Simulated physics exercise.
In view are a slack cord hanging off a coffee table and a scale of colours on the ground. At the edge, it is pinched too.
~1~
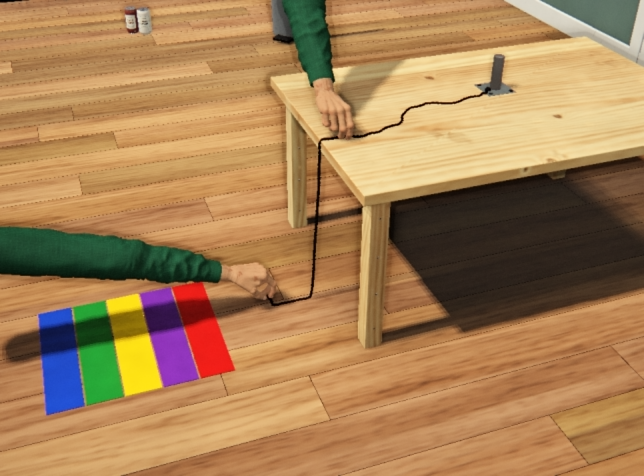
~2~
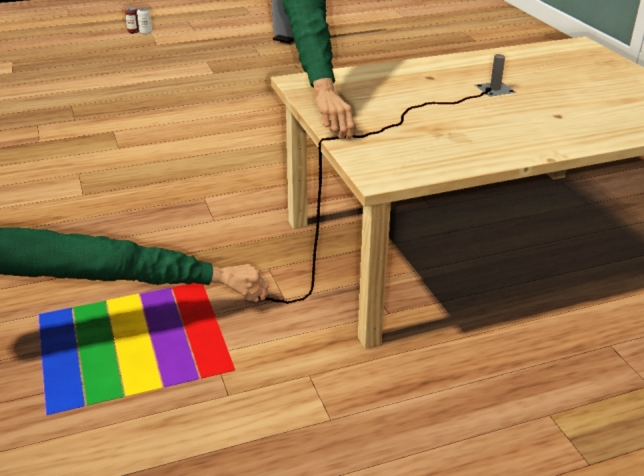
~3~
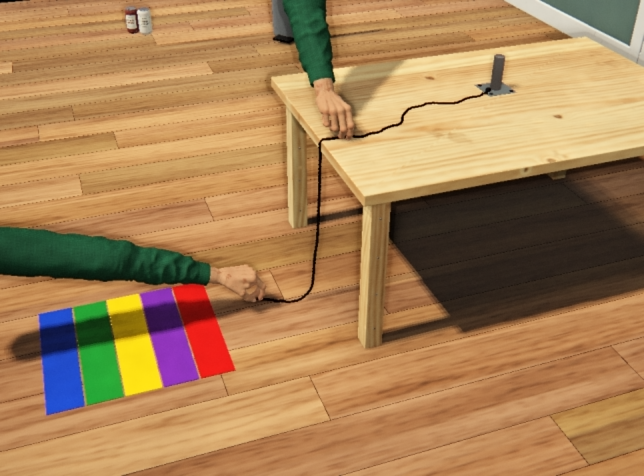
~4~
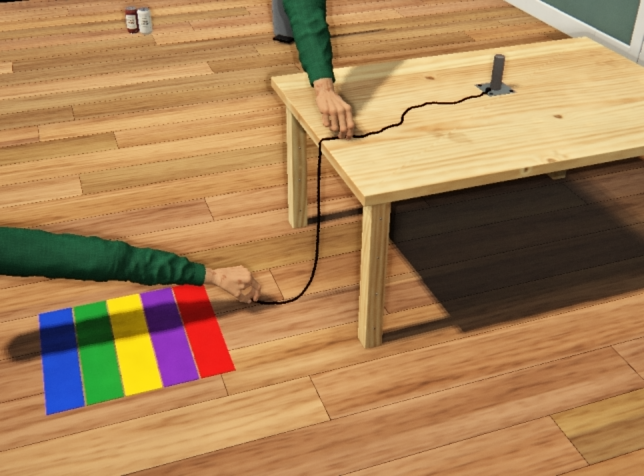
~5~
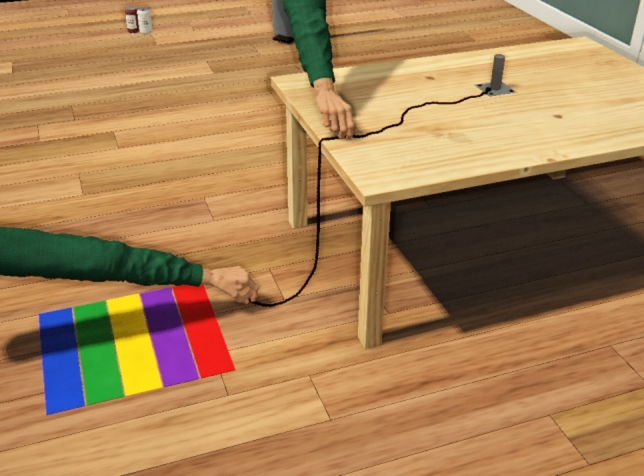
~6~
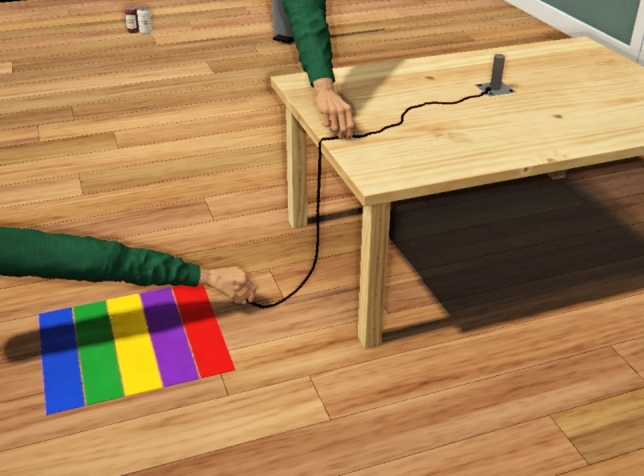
The clip opens on a dark cord running across a wooden coffee table, pinched at the edge by one hand, its slack hanging to a second hand near a strip of colours on the floor. The lower hand draws the cord's end slightly left, towards the red band, while the upper hand stays still.
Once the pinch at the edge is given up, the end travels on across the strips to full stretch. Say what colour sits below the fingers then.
It is yellow.
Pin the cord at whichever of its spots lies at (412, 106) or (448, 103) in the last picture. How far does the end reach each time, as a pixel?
Estimated pixels: (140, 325), then (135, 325).
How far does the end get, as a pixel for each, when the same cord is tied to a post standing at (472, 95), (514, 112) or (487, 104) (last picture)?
The three places are (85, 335), (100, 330) and (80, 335), in that order.
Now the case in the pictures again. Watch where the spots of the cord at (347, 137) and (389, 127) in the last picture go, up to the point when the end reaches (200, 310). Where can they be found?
The first ends at (320, 140) and the second at (364, 126).
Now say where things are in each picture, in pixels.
End (267, 296); red (212, 356); purple (176, 364); yellow (140, 373); green (102, 381); blue (63, 390), in the first frame.
End (259, 298); cord through (471, 97) (412, 108) (376, 133) (320, 158) (318, 227) (312, 287), in the second frame.
End (257, 299), in the third frame.
End (252, 299); cord through (471, 97) (412, 108) (377, 133) (320, 158) (318, 227) (307, 286), in the fourth frame.
End (249, 300), in the fifth frame.
End (247, 300); cord through (471, 97) (412, 108) (376, 133) (320, 158) (318, 227) (301, 286), in the sixth frame.
Early on, end near (200, 310); over red.
Midway, end near (154, 320); over purple.
At the end of the slack, end near (127, 326); over yellow. It gets as far as the yellow strip.
